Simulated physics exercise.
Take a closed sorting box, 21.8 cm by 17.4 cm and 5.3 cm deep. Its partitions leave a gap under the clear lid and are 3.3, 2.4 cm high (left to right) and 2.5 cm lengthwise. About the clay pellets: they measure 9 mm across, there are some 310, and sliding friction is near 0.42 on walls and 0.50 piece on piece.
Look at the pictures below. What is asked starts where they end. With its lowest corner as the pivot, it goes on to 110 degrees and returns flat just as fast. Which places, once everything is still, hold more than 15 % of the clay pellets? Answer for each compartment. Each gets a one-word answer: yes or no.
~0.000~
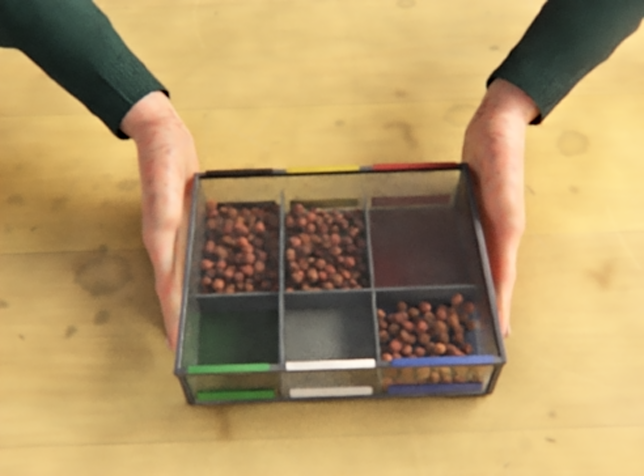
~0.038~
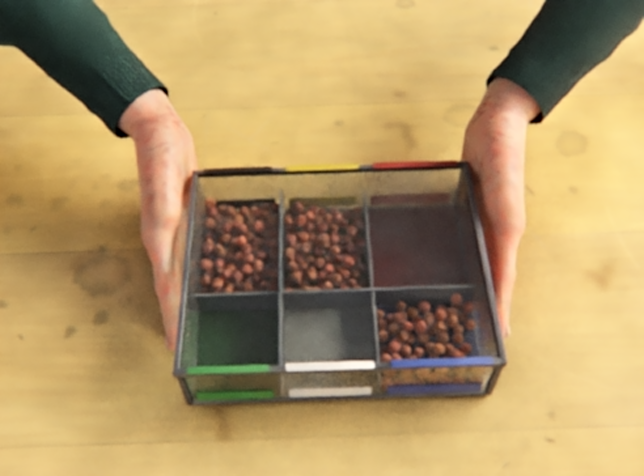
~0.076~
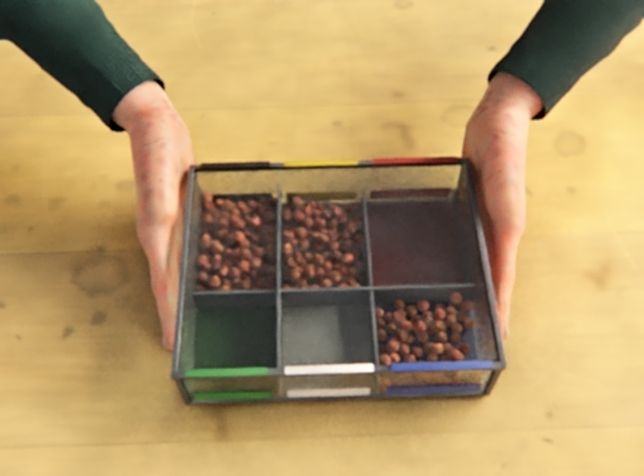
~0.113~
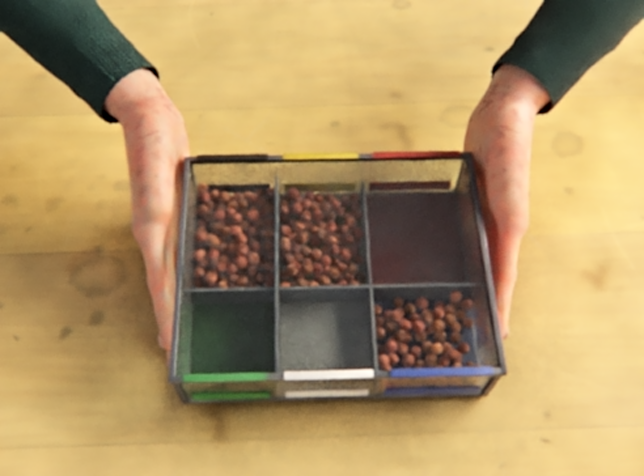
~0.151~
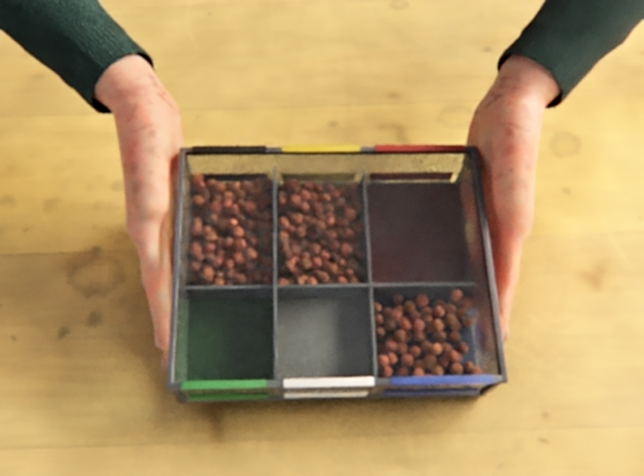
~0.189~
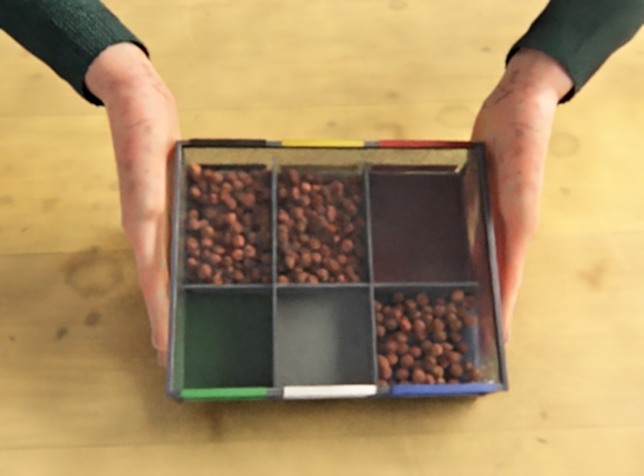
My answers are red compartment no, blue compartment yes, green compartment yes, yellow compartment no, white compartment yes, black compartment no.
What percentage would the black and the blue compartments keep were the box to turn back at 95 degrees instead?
With that change you'd see black at 5 % and blue at 35 %.
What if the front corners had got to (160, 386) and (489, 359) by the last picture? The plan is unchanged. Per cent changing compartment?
Estimate: Near 75 %.
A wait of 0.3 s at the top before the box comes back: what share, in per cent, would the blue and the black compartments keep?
Result - blue: 40 %; black: 0 %.
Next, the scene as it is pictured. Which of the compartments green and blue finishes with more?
Result: Blue has more.
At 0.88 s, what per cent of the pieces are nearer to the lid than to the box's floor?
80 per cent, give or take.
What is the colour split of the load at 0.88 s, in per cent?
Shares - red: 0, blue: 25, green: 20, yellow: 10, white: 25, black: 15.
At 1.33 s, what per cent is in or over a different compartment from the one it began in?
Near 80 per cent of it.
Then, at 0.88 s, tilt 110 degrees; blue 25 %, green 20 %, yellow 10 %, white 25 %, black 15 %.
After 1.33 s, tilt 49 degrees; blue 40 %, green 30 %, white 30 %.
Then, at 1.87 s, tilt 0 degrees; blue 40 %, green 30 %, white 35 %.
At rest (2.3 s), red 0 %, blue 40 %, green 30 %, yellow 0 %, white 35 %, black 0 %.
